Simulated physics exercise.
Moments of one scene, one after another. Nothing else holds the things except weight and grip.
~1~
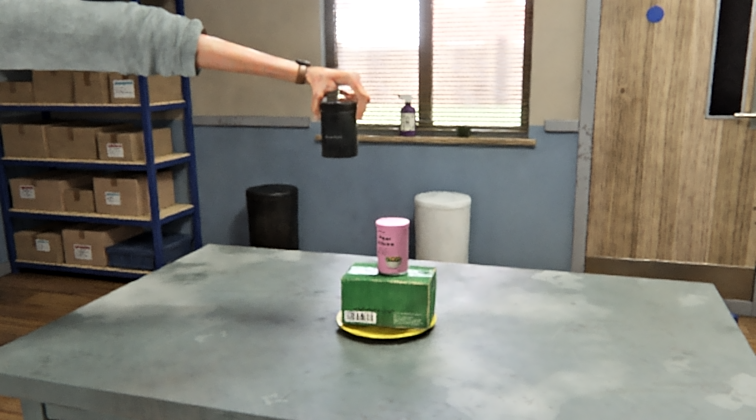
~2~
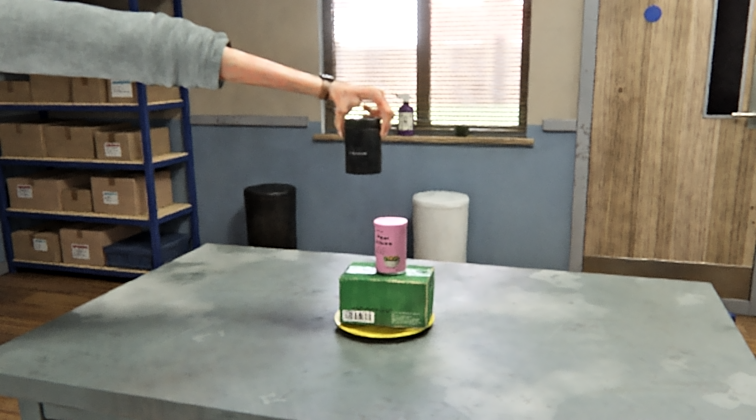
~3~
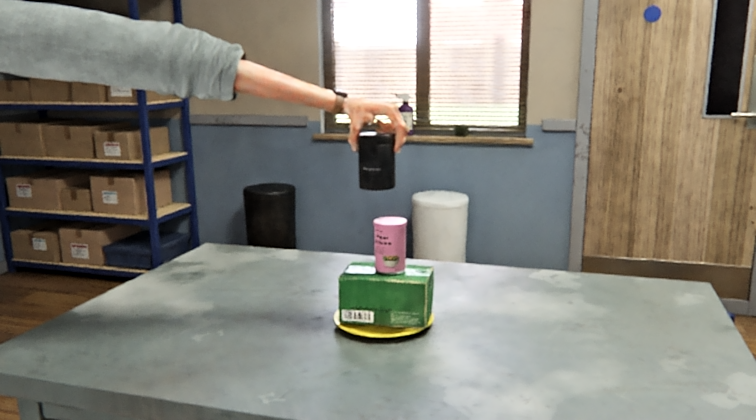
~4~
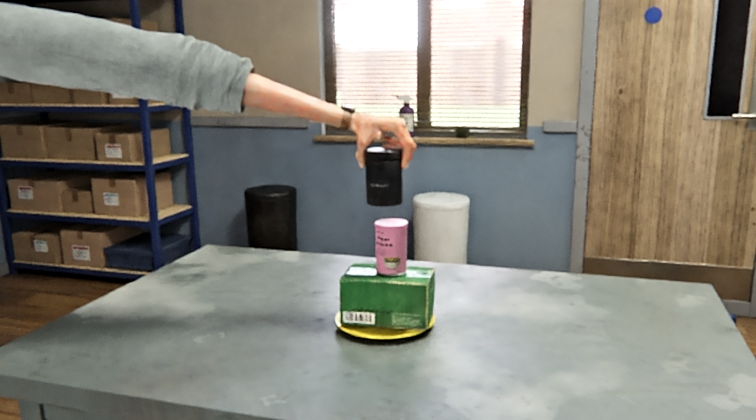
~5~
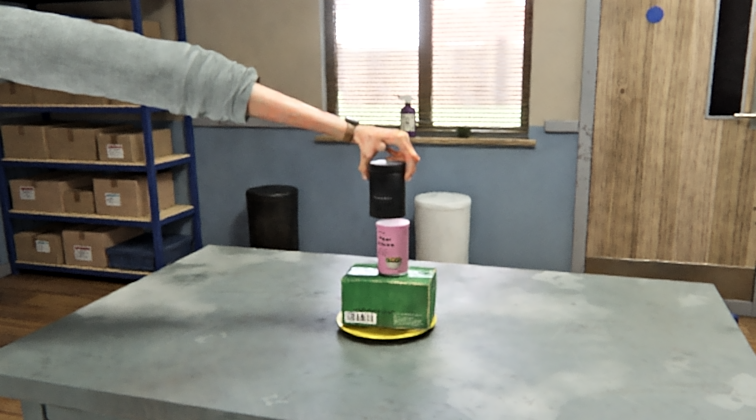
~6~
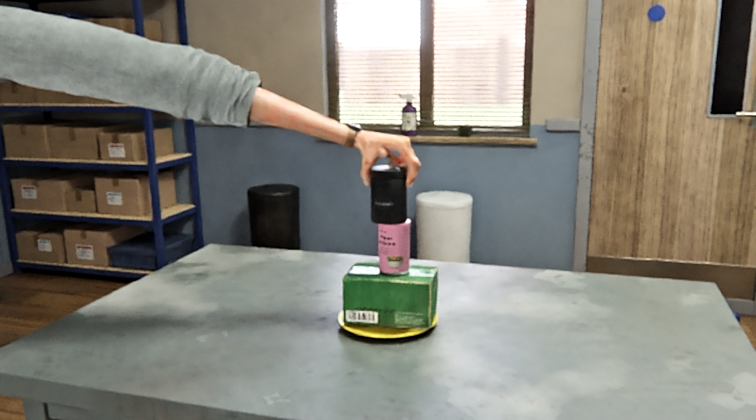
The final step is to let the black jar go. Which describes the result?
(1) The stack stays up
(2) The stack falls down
1, the stack stays up.
Then, 0.20 s past the last view, nothing moves.
Then, 0.70 s past the last view, black jar resting near (389, 195).
Finally, all 4 still in place. Final places as the last picture's camera would see them, black jar near (389, 195). The pile keeps its balance.
